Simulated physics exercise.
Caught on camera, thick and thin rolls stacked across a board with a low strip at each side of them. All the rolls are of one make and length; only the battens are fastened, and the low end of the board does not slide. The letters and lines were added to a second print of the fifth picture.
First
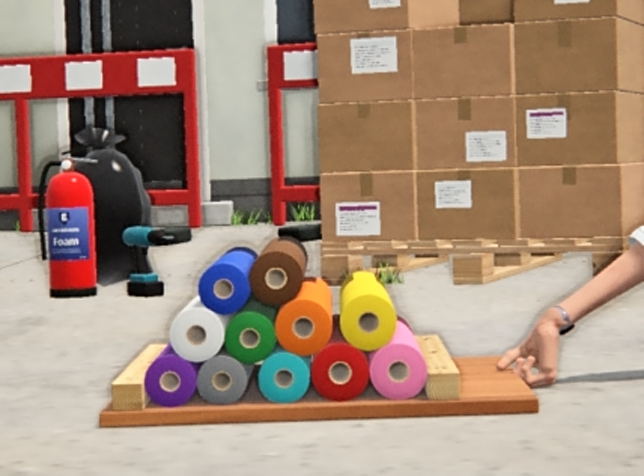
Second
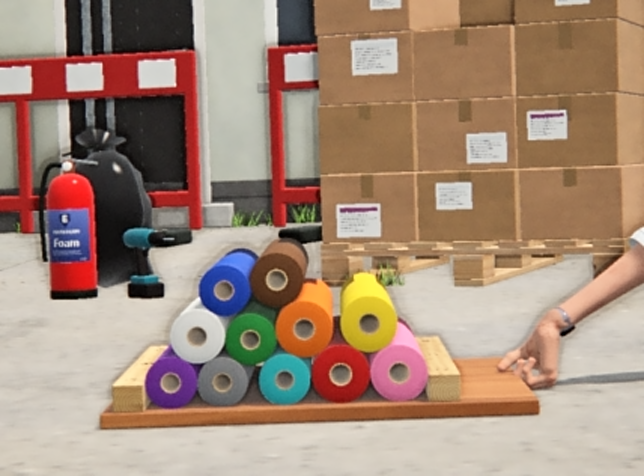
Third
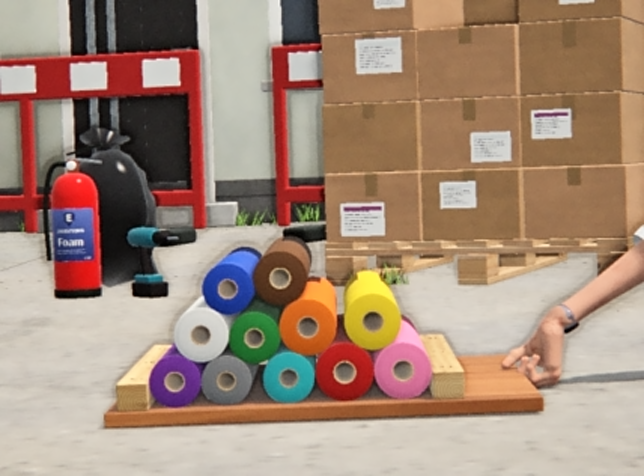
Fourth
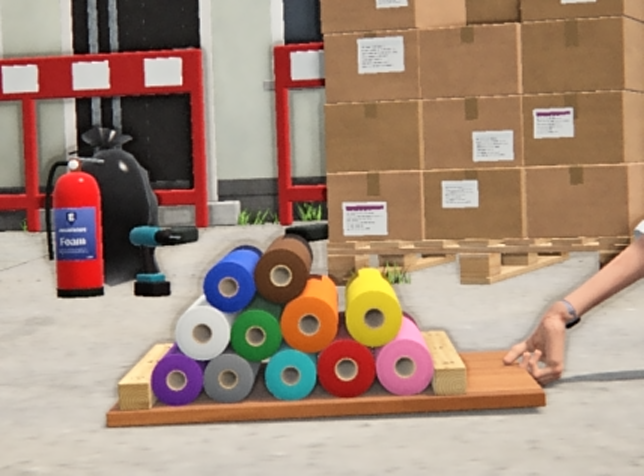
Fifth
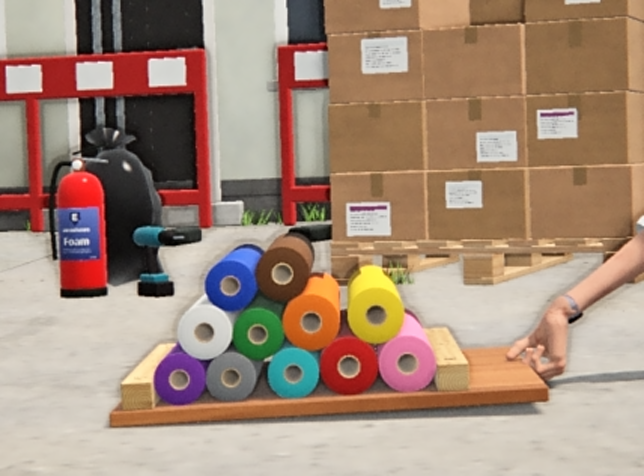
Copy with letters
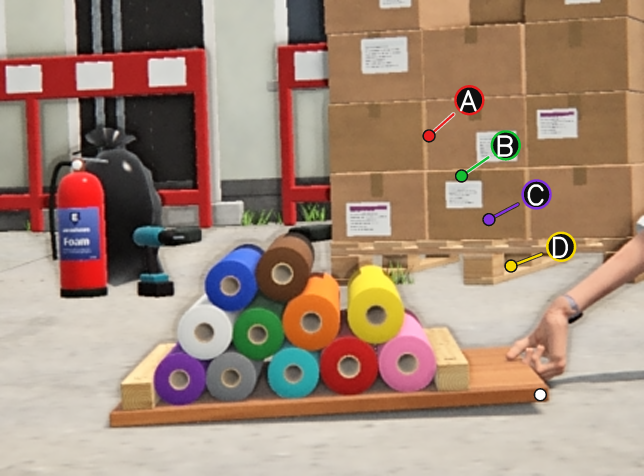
The video shows coloured rolls stacked between two low wooden strips on a board outdoors, while a hand at the right slightly raises that end of the board; the rolls keep their places in the stack as the view drifts slightly.
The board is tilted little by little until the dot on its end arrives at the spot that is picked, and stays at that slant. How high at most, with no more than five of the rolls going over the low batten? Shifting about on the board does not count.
C is the limit.
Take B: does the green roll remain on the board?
No.
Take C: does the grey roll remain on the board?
Yes, with C.
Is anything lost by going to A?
Yes.
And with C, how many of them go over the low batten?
The count is five.
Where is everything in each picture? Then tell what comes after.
White roll (197, 335); orange roll (304, 327); blue roll (224, 289), in the first picture.
Blue roll (224, 291); brown roll (277, 280), in the second picture.
Board (324, 375); pink roll (403, 371); turquoise roll (289, 378), in the third picture.
Board (327, 372); purple roll (177, 380); grey roll (228, 379), in the fourth picture.
Board (329, 371); purple roll (179, 379); grey roll (231, 378), in the fifth picture.
On the marked copy, A at (429, 136); B at (461, 176); C at (489, 219); D at (511, 266); the white dot at (541, 395).
Following C. Soon after the start, board at 16°.
Later, board at 26°.
In the end, board at 26°, five over the low batten.
As for the rest, A six over the low batten; B six over the low batten; D four over the low batten (green, white, blue, brown).
